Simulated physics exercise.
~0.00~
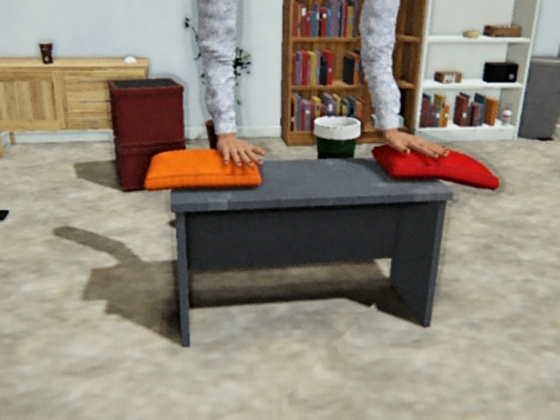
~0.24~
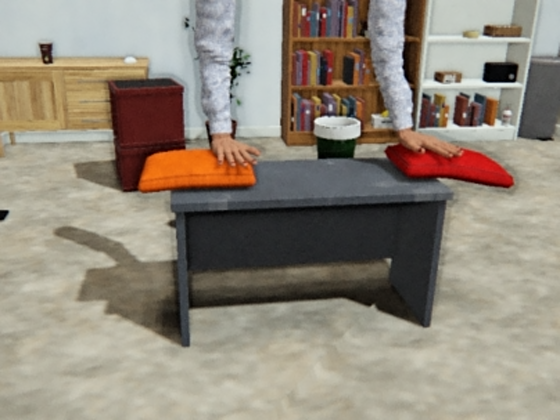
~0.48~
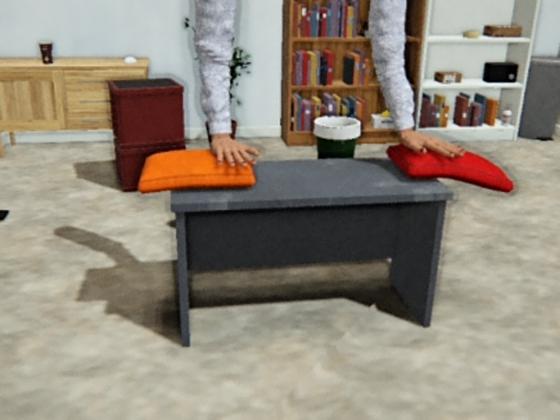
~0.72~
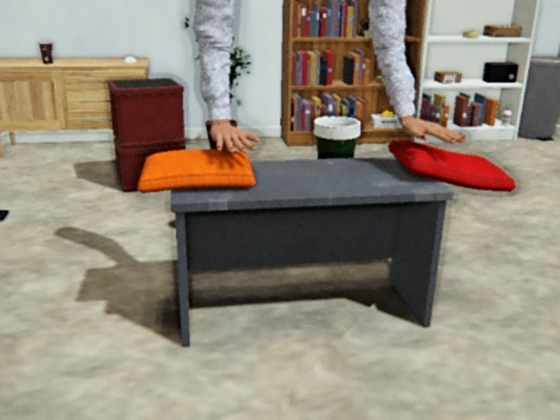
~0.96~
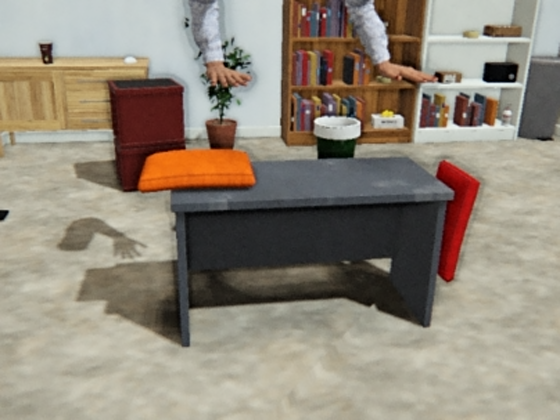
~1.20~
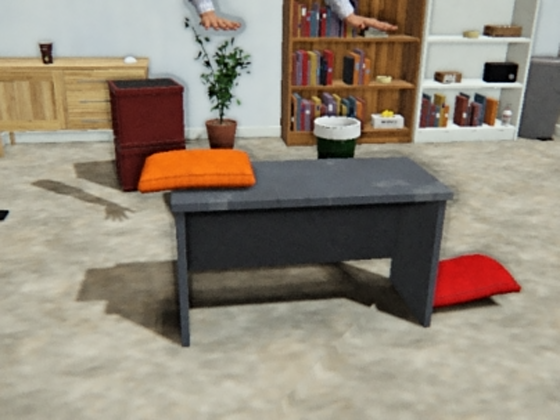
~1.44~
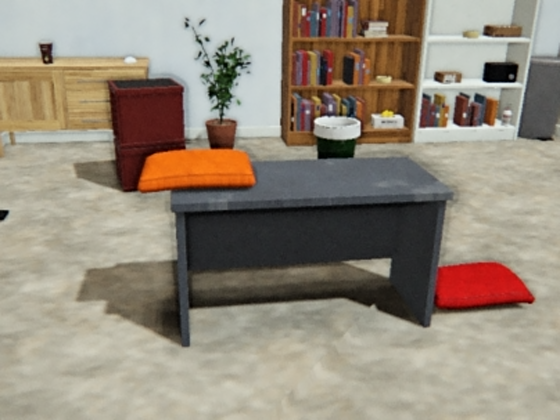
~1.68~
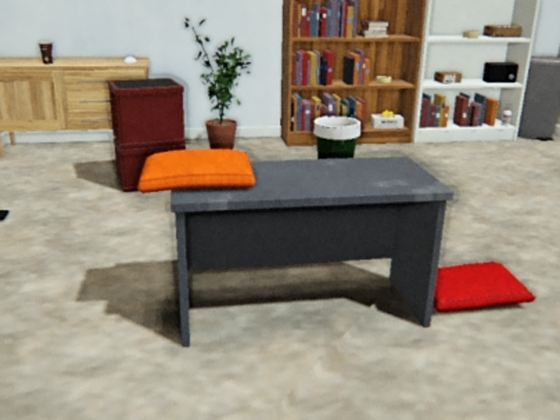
Two hands sliding orange and red cushions apart on a grey table, then lifting away as the red one falls to the floor.
